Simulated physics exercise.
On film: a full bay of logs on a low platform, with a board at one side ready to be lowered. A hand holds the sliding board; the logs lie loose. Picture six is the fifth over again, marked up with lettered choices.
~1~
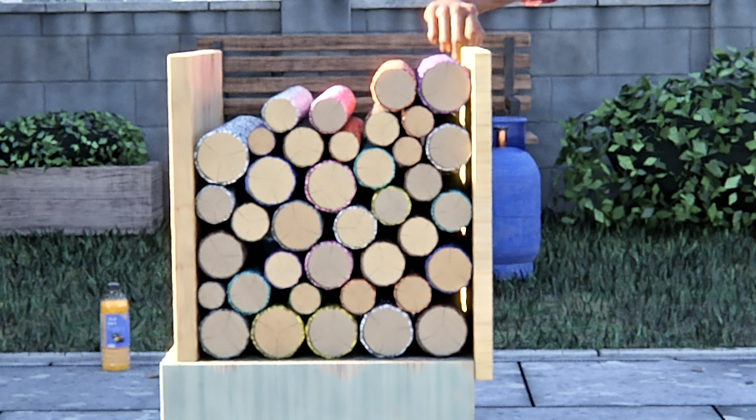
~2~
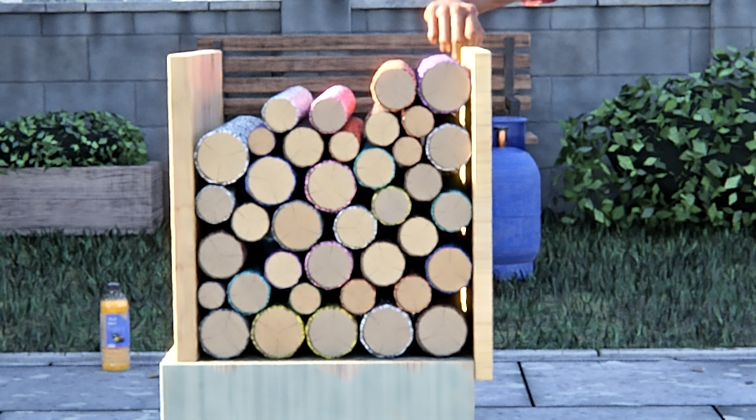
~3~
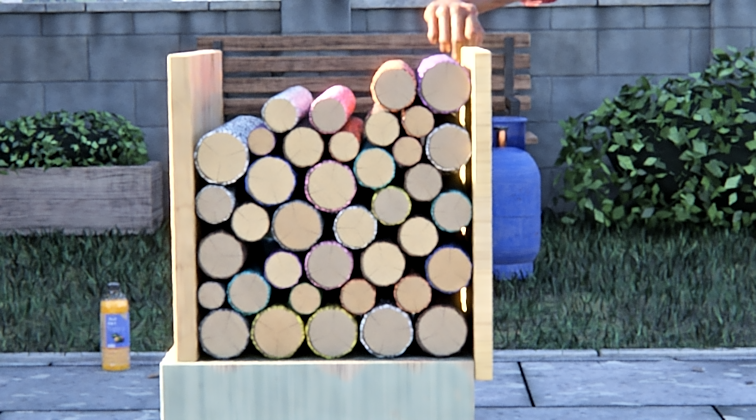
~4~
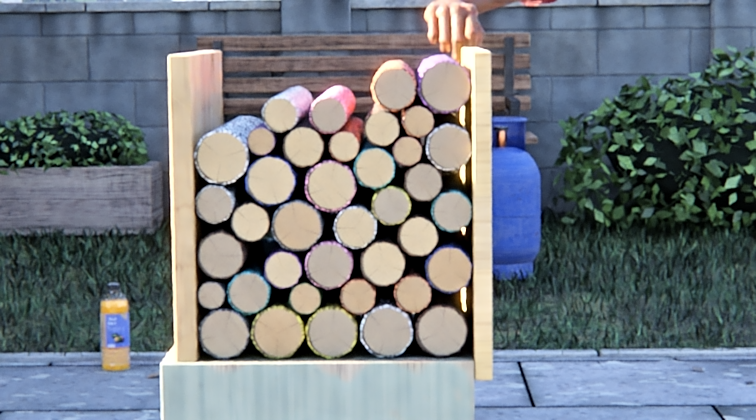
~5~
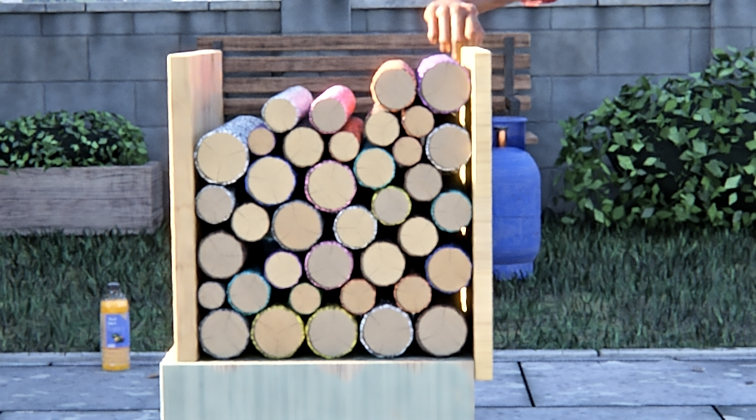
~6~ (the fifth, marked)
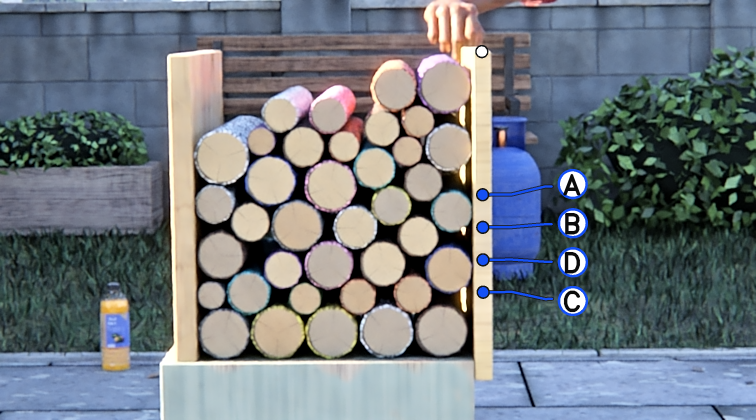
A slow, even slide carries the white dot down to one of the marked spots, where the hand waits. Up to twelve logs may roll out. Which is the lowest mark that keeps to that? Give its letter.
The answer is mark C.
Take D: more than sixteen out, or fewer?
At D, fewer than sixteen.
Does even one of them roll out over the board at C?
At C: Yes.
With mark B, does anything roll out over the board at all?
At B: Yes.
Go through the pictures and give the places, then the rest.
The first frame shows a log (271, 181); a log (418, 121); a log (445, 87).
The second frame shows a log (445, 87); side board (475, 199).
The third frame shows a log (224, 334); a log (413, 294).
The fourth frame shows a log (383, 263); a log (356, 227).
The fifth frame shows a log (331, 186); a log (271, 181); a log (418, 121).
On the marked copy, A at (483, 195); B at (483, 227); C at (483, 293); D at (483, 260); the white dot at (482, 52).
Taking C. A third of the way, top of the board (473, 151).
Two thirds of the way, top of the board (474, 261).
When it is over, top of the board (474, 291), about eight out over the board.
As for the rest, A three out over the board; B about four out over the board; D about five out over the board.
